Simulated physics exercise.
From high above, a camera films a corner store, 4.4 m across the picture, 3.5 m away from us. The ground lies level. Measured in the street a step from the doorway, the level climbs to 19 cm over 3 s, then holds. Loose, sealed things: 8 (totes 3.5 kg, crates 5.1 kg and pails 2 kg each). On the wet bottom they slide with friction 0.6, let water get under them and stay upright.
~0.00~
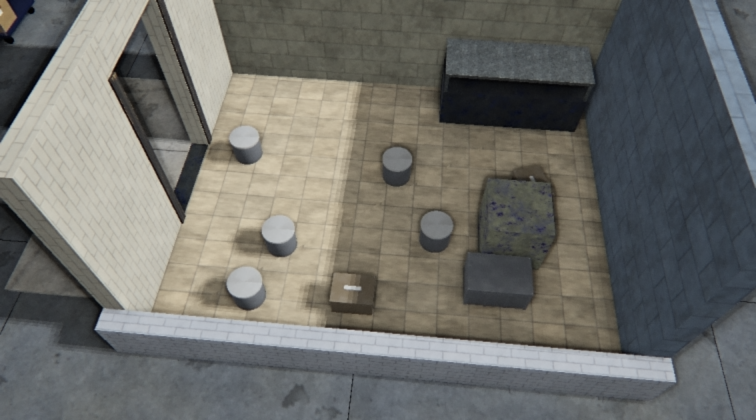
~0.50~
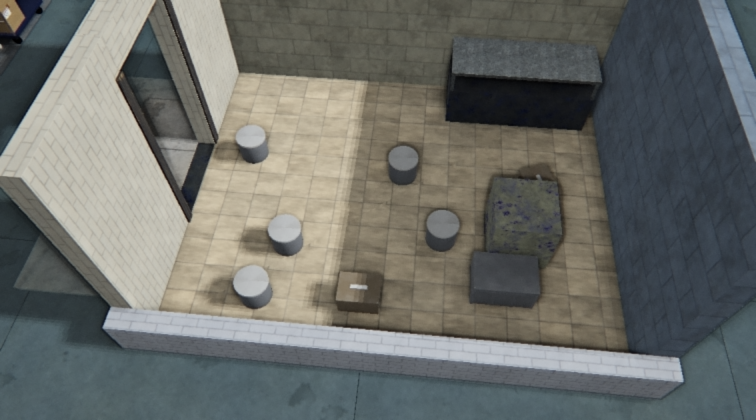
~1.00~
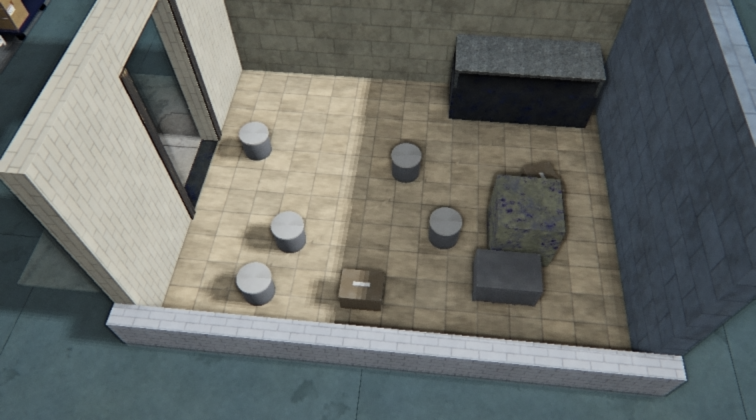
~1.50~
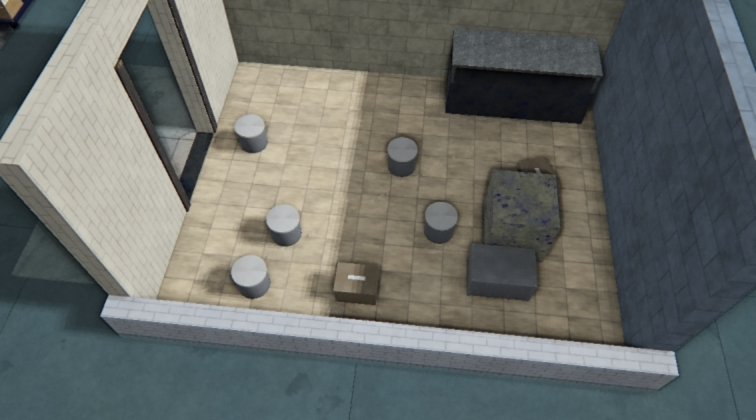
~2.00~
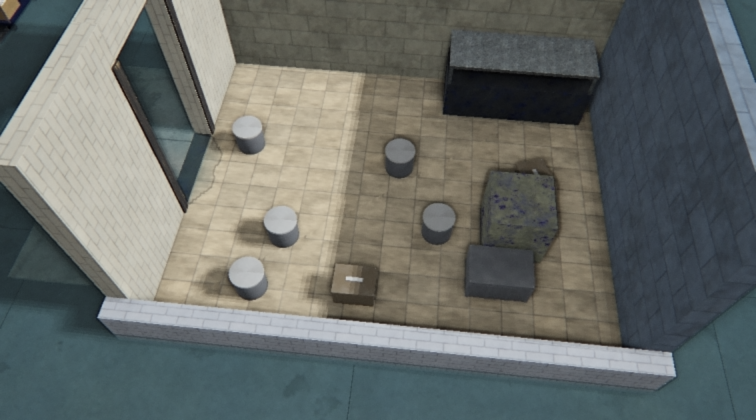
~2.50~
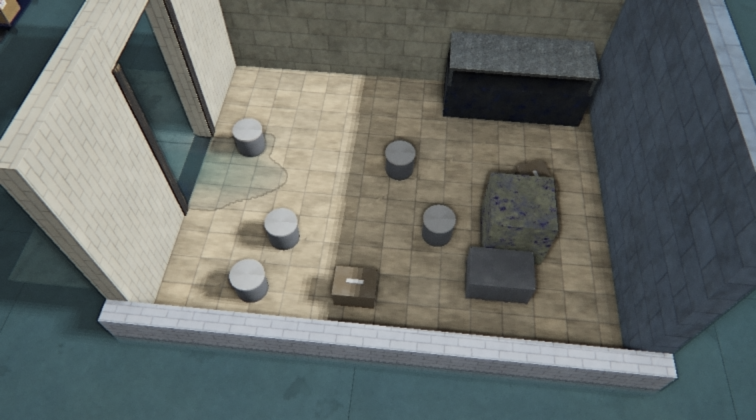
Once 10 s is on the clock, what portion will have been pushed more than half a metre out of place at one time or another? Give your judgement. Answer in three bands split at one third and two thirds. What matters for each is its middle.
Two thirds or more.
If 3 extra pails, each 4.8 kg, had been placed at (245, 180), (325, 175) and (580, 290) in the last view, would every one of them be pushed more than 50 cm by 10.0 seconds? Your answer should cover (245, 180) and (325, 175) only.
The first: Farther. The second: Farther.
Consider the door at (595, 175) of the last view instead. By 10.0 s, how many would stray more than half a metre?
Result: 6.
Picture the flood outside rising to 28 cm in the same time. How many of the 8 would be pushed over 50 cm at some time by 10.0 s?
Then the count would be 8.
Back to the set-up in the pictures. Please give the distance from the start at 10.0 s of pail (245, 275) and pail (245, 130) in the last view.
30 cm, 200 cm.
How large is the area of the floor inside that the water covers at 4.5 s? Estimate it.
Close to 8.5 m2, I'd say.
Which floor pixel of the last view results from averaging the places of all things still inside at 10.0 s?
Mean position: Approximately (480, 263).
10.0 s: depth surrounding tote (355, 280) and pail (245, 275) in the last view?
Roughly 11 and 3 cm.
After 3.5 s 1 of 8 are over 50 cm from their spots; 0 afloat.
After 4.5 s 2 of 8 are over 50 cm from their spots; 1 afloat.
After 7.0 s 7 of 8 are over 50 cm from their spots; 7 afloat.
After 10.0 s 7 of 8 are over 50 cm from their spots, and 7 have been at some point; 7 afloat.
